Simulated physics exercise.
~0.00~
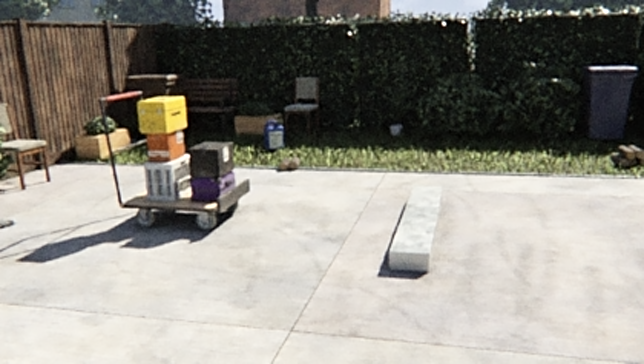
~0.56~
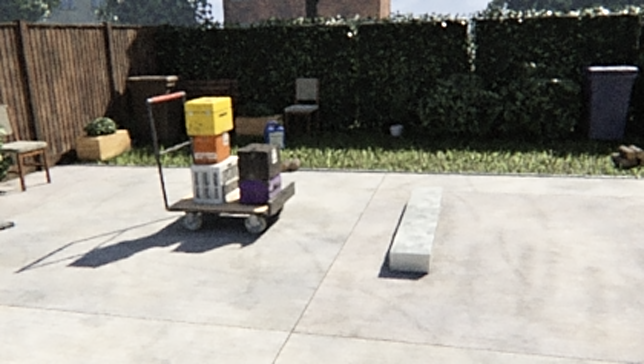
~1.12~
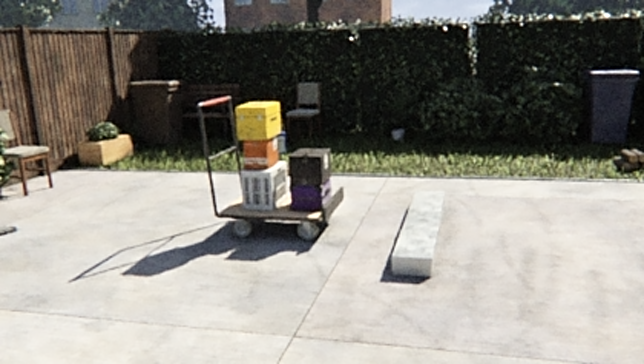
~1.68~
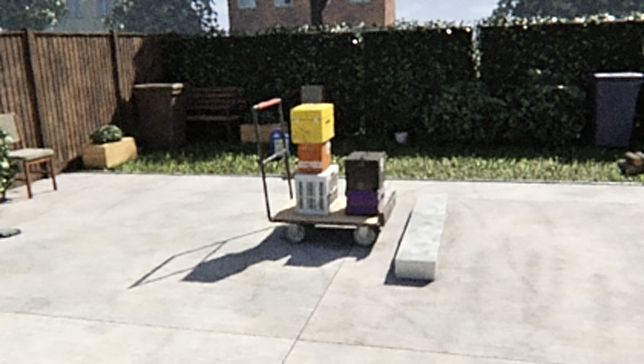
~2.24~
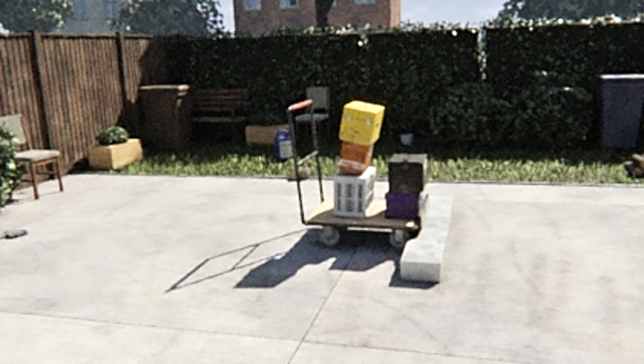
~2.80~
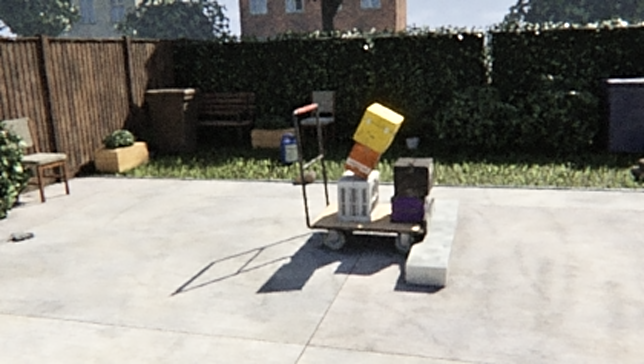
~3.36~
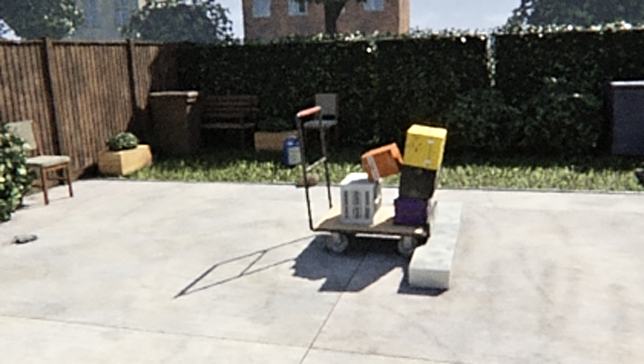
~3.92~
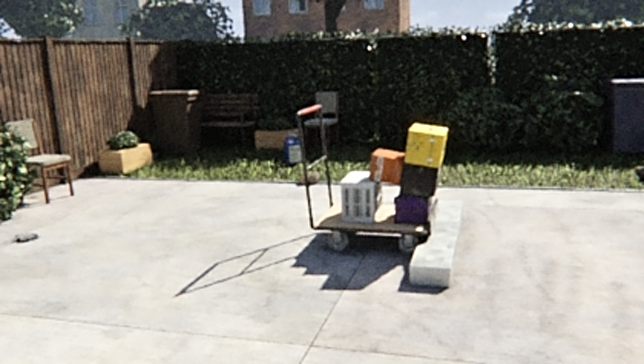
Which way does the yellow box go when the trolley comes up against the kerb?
It tips and moves to the right, coming to rest on top of the black parcel.
A flat trolley with a red-topped handle rolls right across a sunlit concrete yard, seen from slightly above, with a wooden fence at left and a hedge behind. On its deck, a yellow box and an orange parcel sit on a white crate, beside a black parcel on a purple case. The trolley reaches a pale concrete kerb and stops. The yellow box and orange parcel lean right, then topple towards the black parcel. The yellow box ends on top of the black parcel, the orange parcel lies on its side, and everything remains aboard.
